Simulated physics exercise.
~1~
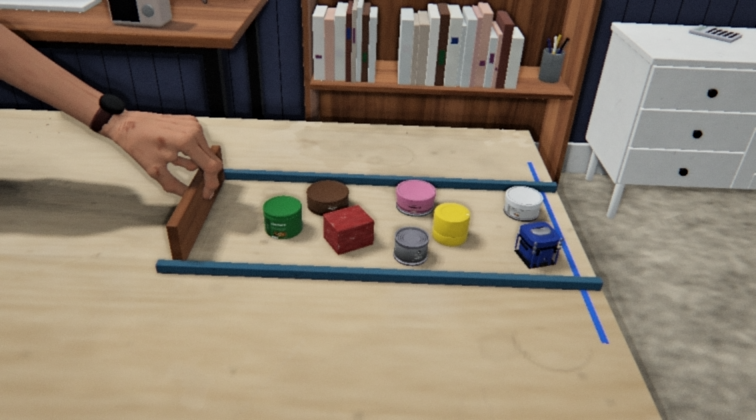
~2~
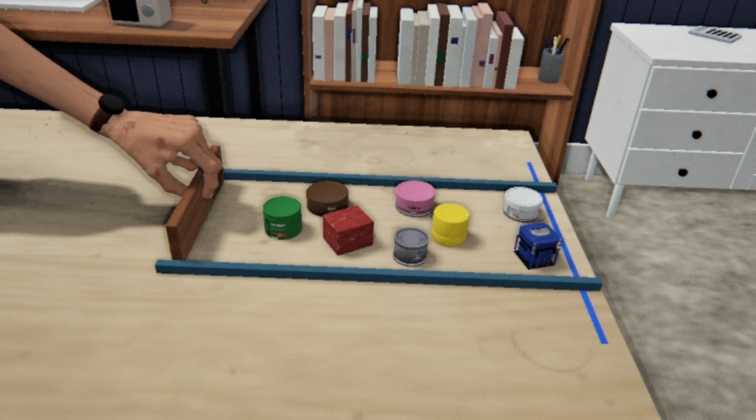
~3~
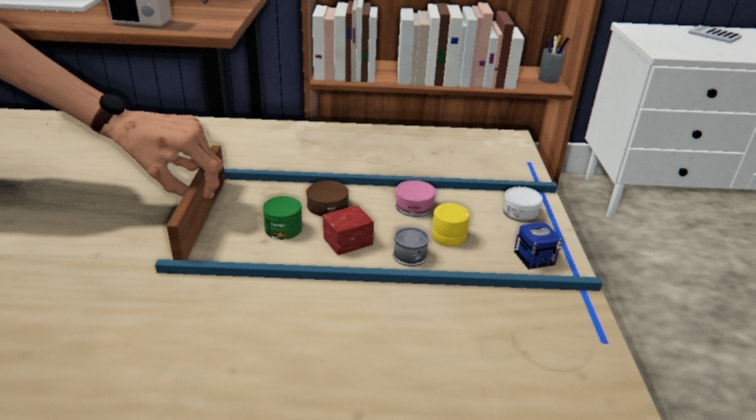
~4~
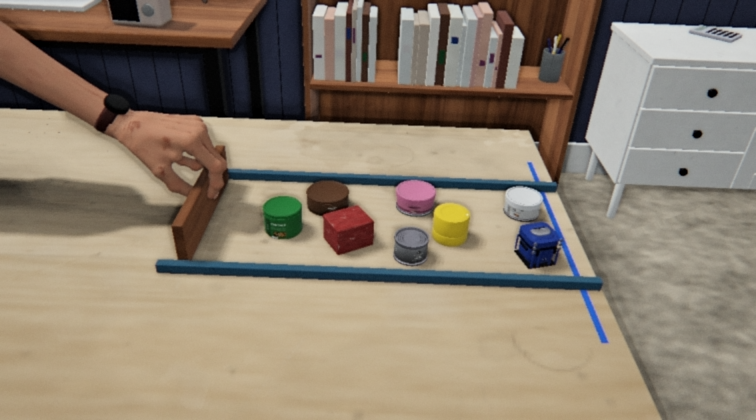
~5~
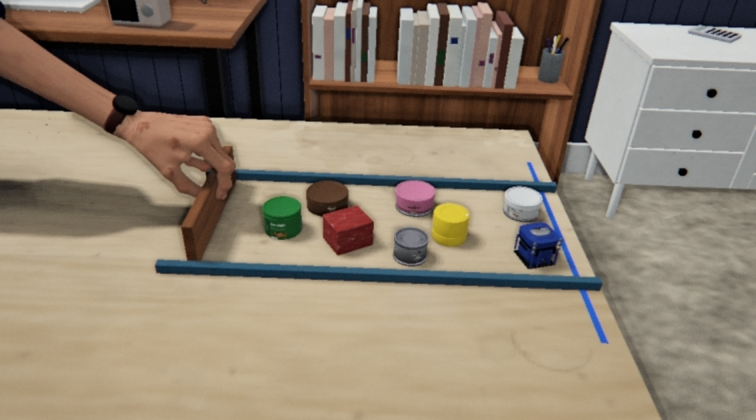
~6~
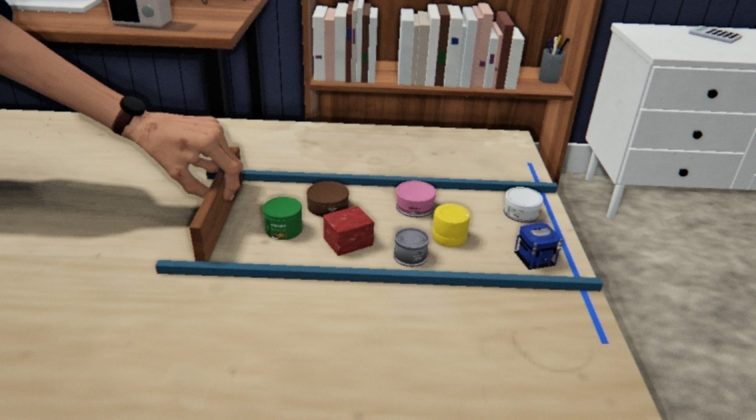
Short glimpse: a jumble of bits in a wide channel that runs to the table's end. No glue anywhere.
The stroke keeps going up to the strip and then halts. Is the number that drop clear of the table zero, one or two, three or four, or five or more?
The pieces that drop number five and up.
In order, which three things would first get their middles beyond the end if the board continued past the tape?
White tin, blue case, pink pot.
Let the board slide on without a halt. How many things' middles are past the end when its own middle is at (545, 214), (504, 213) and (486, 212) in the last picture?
Going through the three places, I get 5, 2 and 1.
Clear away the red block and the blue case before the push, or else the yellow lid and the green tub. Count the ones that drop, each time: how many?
First try 4, second try 4.
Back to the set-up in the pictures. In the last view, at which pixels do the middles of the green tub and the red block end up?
About (581, 226), and about (595, 254).
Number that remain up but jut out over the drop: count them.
The count is 2.
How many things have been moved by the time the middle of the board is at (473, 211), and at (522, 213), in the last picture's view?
At the first place 8, at the second 8.
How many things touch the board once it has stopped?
2 end up touching it.
Soon after, none off yet; white tin at rest near (523, 205); blue case at rest near (538, 245); yellow lid at rest near (451, 226).
After that, none off yet; white tin displaced about its own width near (545, 206); blue case moving near (546, 245); yellow lid displaced about its own width near (507, 229).
In the end, the number that fall off is five or more; gone, brown tub, grey pot, pink pot, yellow lid, blue case and white tin.
